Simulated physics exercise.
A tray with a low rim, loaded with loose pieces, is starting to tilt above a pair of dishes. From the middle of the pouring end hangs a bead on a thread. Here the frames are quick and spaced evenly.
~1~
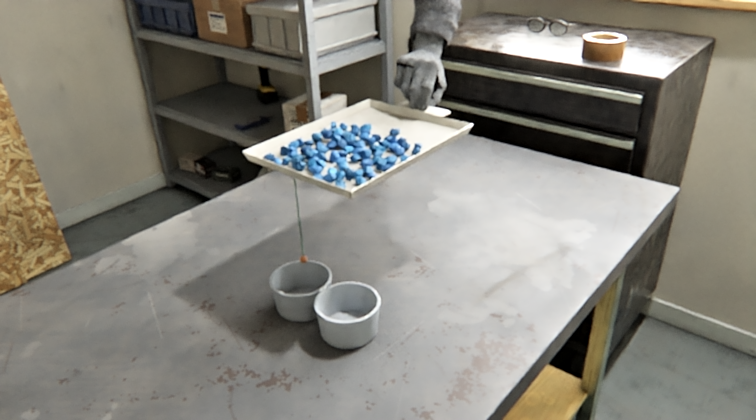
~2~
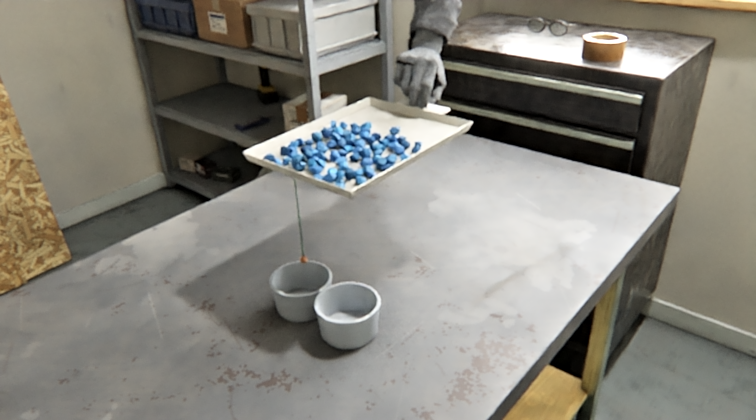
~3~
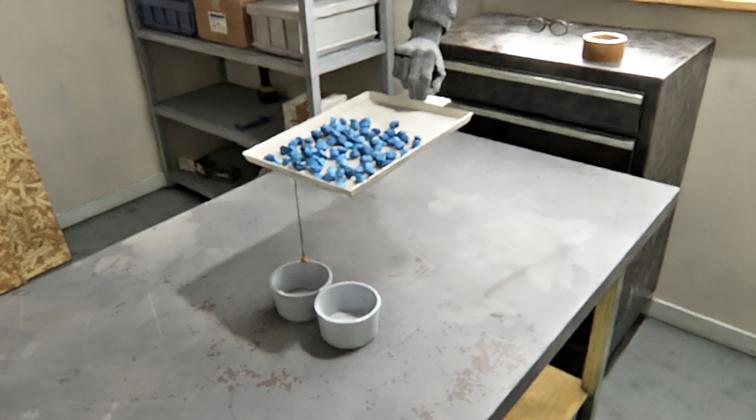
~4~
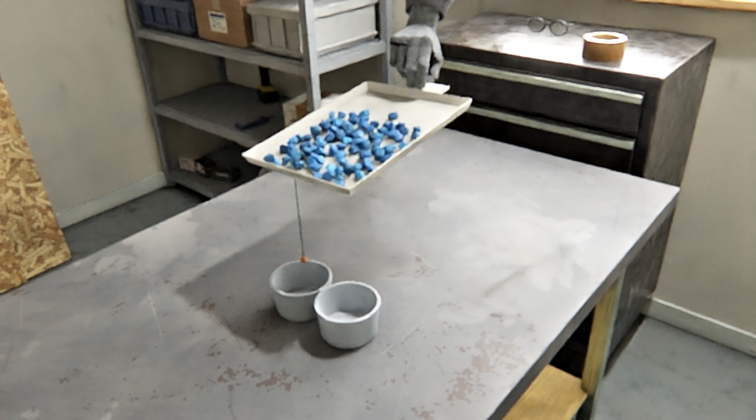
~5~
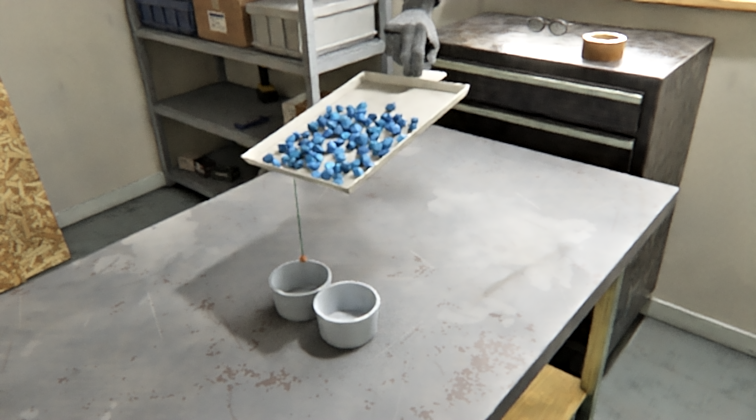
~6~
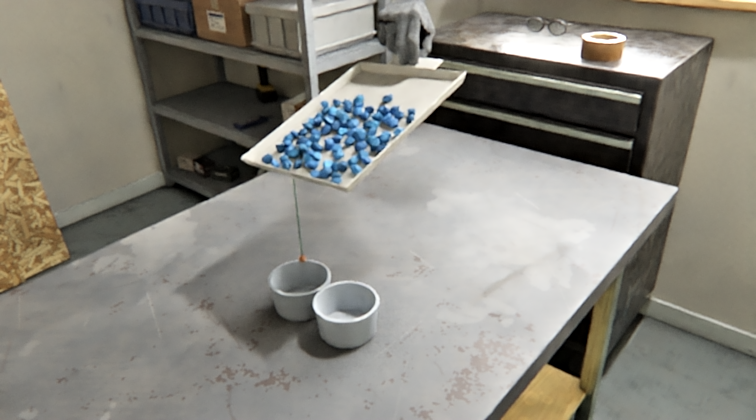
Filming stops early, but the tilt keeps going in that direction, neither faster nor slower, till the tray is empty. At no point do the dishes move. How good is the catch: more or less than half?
Mostly wasted.
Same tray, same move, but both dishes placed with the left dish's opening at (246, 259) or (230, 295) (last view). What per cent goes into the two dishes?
First placement: 80 per cent; second placement: 10 per cent.
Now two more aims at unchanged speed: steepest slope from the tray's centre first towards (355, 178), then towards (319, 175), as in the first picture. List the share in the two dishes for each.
Respectively 80 % and 40 %.
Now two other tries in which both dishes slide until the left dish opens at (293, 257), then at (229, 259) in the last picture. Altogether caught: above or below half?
The dishes end up with the lesser share in the first try and the greater share in the second.
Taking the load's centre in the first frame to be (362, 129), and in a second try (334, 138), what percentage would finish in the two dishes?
Close to 10 %, followed by close to 10 %.
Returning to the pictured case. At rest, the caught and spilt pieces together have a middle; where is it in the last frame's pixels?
About (245, 293).
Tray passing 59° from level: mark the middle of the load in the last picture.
Look close to (289, 146) in the last picture.
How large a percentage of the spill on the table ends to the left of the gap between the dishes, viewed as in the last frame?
Estimate: About 100 percent.
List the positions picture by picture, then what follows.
In the first picture, corners of the pouring end at (248, 151) and (351, 189), level; middle of the load at (348, 150), aquarium stones; left dish at (280, 303); right dish at (327, 329); bead on its thread at (304, 259).
In the second picture, corners of the pouring end at (248, 152) and (350, 189), level; middle of the load at (348, 149).
In the third picture, corners of the pouring end at (248, 152) and (350, 188), tipped barely, lowest at the left corner; middle of the load at (348, 146).
In the fourth picture, corners of the pouring end at (247, 154) and (349, 186), tipped a little, lowest at the left corner; middle of the load at (347, 141).
In the fifth picture, corners of the pouring end at (247, 155) and (347, 185), tipped a little, lowest at the left corner; middle of the load at (345, 137).
In the sixth picture, corners of the pouring end at (246, 157) and (345, 184), tipped clearly, lowest at the left corner; middle of the load at (343, 132), a small part on the move; left dish at (279, 302); right dish at (325, 328).
Soon, tray tipped steeply; all on the tray.
A while on, tray tipped right over; a small part on the tray; a small part in the left dish; about half outside both; about a quarter in the air.
Towards the end, tray tipped past a quarter turn; a small part in the left dish; most outside both.
Finally, tray tipped past a quarter turn; none in the right dish; a small part in the left dish; most outside both.
